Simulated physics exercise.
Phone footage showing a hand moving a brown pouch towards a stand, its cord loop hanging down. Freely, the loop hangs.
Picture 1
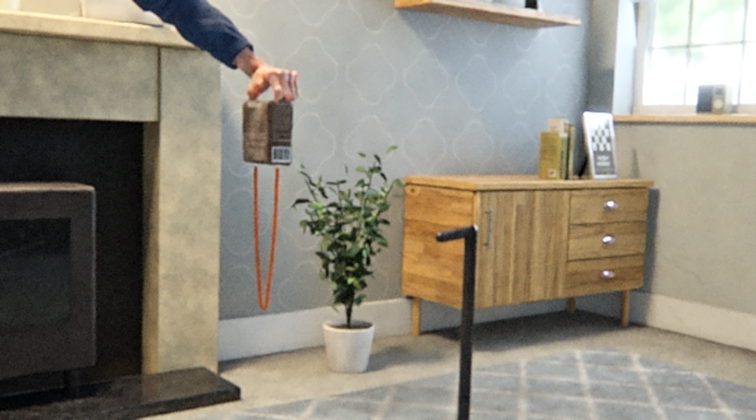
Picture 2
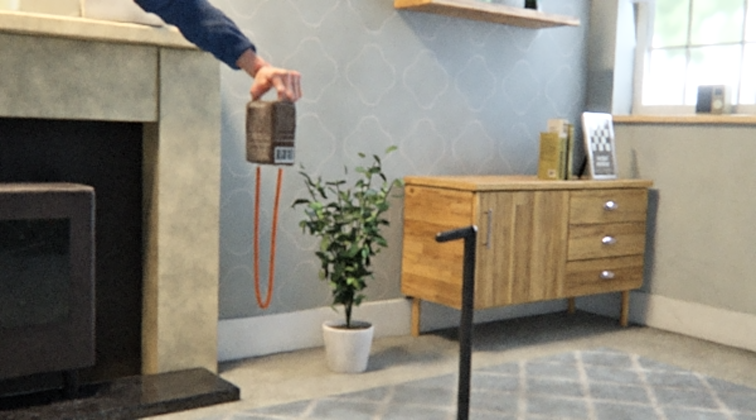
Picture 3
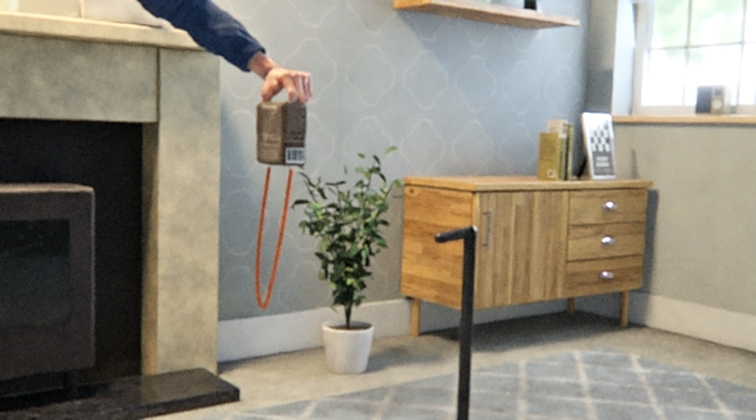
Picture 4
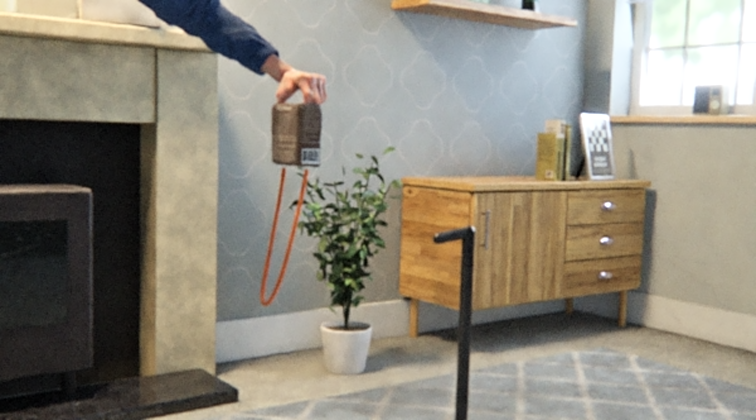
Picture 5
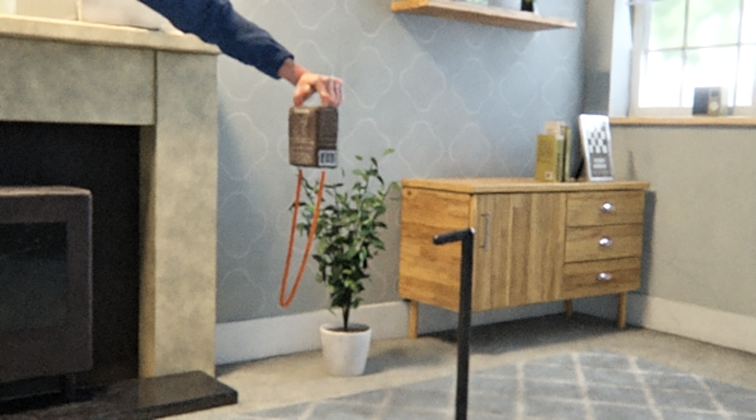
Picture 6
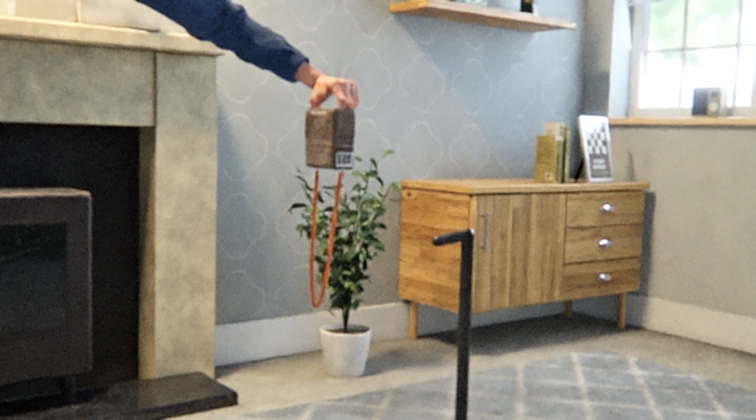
A hand held a small brown pouch with an orange cord loop hanging beneath it and moved it slowly to the right, past a potted plant, toward a black stand, the loop swaying slightly.
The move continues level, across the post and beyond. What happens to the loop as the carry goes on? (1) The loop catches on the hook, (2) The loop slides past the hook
The loop catches on the hook.
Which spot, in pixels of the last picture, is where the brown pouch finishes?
Once everything settles, look close to pixel (533, 144).
Then, 0.28 s after the last picture, pouch nearing the post near (368, 140).
Then, 0.90 s after the last picture, pouch nearing the post near (443, 142).
Then, 1.48 s after the last picture, pouch past the post near (505, 143).
At rest, pouch past the post near (533, 144); loop tight round the post, hand stopped. The brown pouch is jerked back by its loop.
